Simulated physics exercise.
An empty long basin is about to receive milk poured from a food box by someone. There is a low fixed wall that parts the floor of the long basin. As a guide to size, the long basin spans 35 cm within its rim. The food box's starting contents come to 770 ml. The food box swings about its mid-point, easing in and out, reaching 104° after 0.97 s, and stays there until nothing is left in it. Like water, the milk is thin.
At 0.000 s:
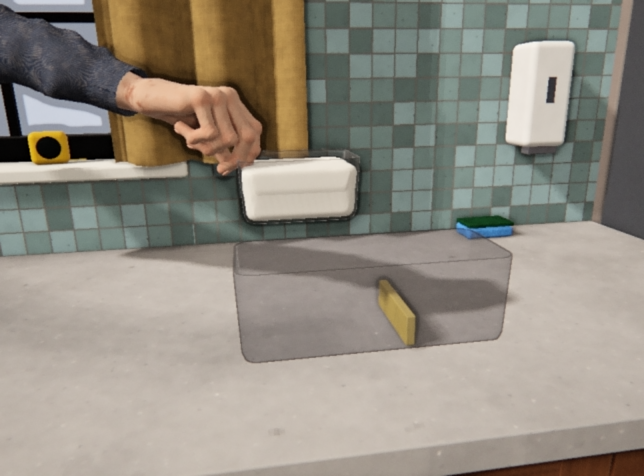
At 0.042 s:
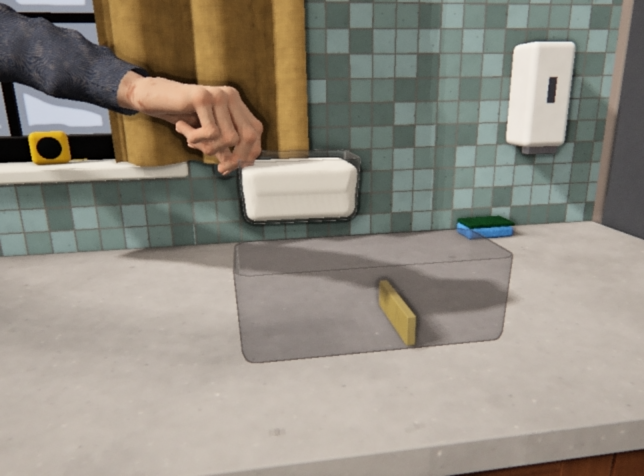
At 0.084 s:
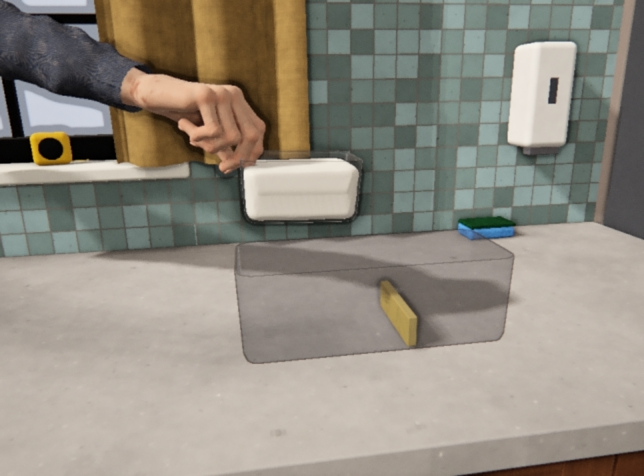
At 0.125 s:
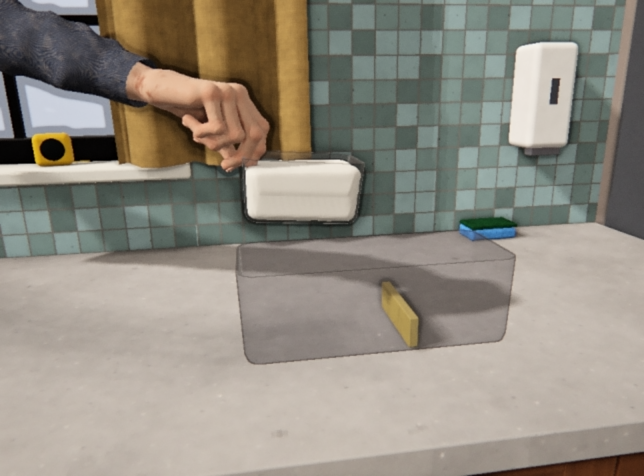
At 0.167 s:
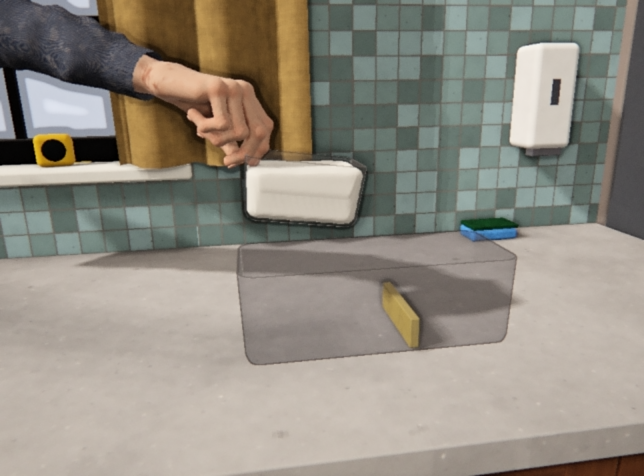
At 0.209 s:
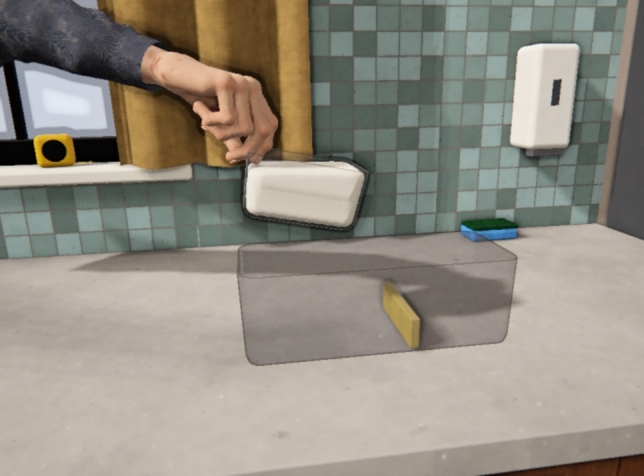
We see a hand above a white food box near a tiled wall, over an empty, see-through long basin on a counter; the box stays level at first, then slowly tilts slightly, its right side dipping as the hand shifts right.
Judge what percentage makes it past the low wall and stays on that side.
Some 51 per cent makes it over and stays.
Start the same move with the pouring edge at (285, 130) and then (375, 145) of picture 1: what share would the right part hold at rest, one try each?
Try 1: Approx. 10 %; try 2: Approx. 70 %.
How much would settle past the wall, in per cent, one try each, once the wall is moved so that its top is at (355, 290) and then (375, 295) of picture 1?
In turn about 80 and 70 per cent.
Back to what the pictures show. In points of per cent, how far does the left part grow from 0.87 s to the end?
Near 10 in a hundred.
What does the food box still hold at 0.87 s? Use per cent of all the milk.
Remaining share: Approx. 8 %.
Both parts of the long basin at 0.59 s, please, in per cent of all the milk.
Left: Around 7. Right: Around 18.
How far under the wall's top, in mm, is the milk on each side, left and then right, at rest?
Left about 26 mm, right about 16 mm.
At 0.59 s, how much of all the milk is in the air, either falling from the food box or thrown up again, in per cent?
Around 30 in a hundred.
Then, 0.59 s in, the tilt is 69° and 46 per cent is still to pour, 7 is left of the wall and 18 right of it.
Then, 0.87 s in, the tilt is 101° and 8 per cent is still to pour, 37 is left of the wall and 51 right of it.
Then, 1.15 s in, the tilt is 104° and 0 per cent is still to pour, 47 is left of the wall and 51 right of it.
Then, 1.47 s in, the tilt is 104° and 0 per cent is still to pour, 48 is left of the wall and 51 right of it.
Finally, 48 per cent lies left of the wall, 51 right of it and 1 outside.
